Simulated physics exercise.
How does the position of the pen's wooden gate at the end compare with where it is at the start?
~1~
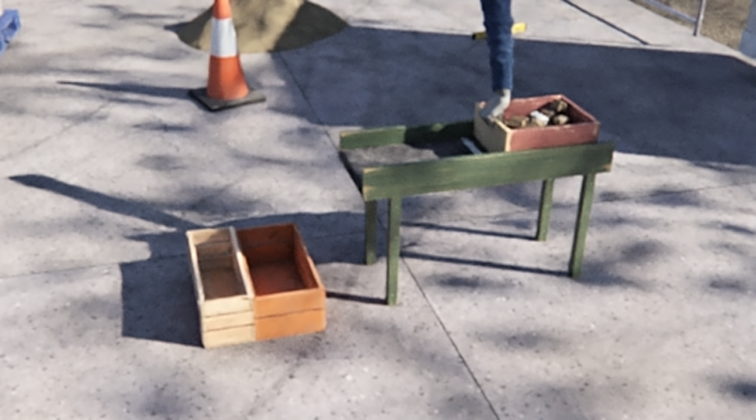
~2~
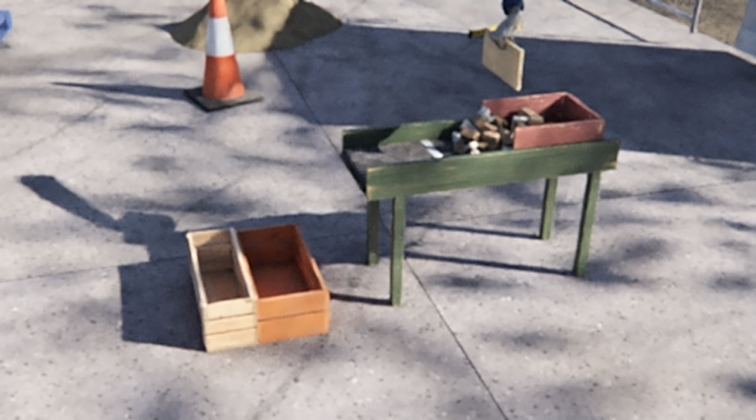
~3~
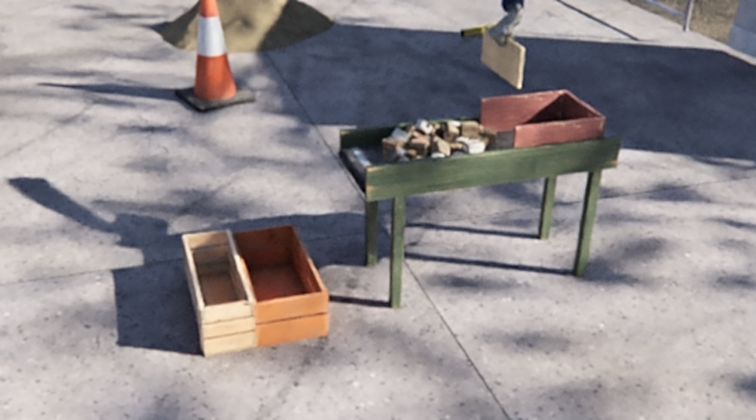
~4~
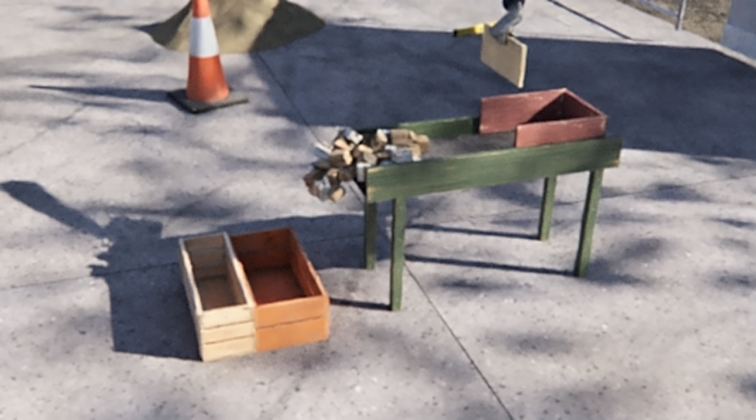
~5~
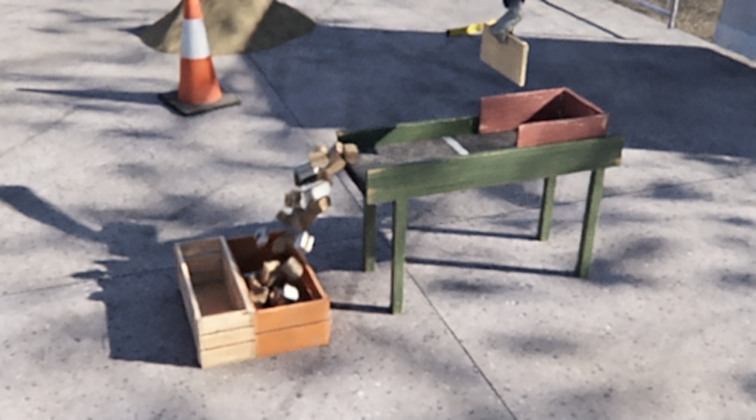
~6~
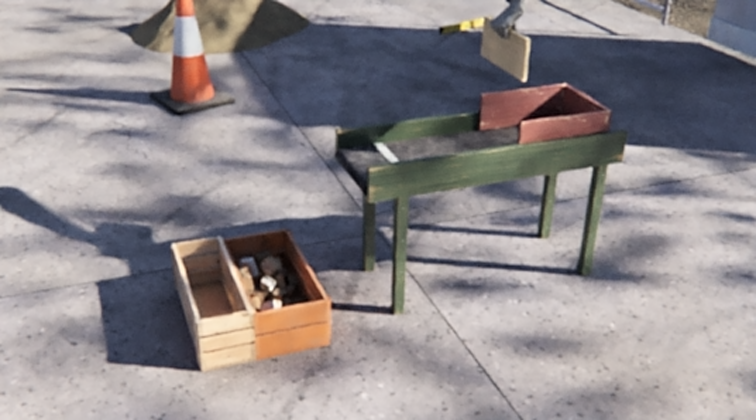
At the start the gate is down at the left side of the red pen, closing it off. By the end it is held upright in the air, well above the table.
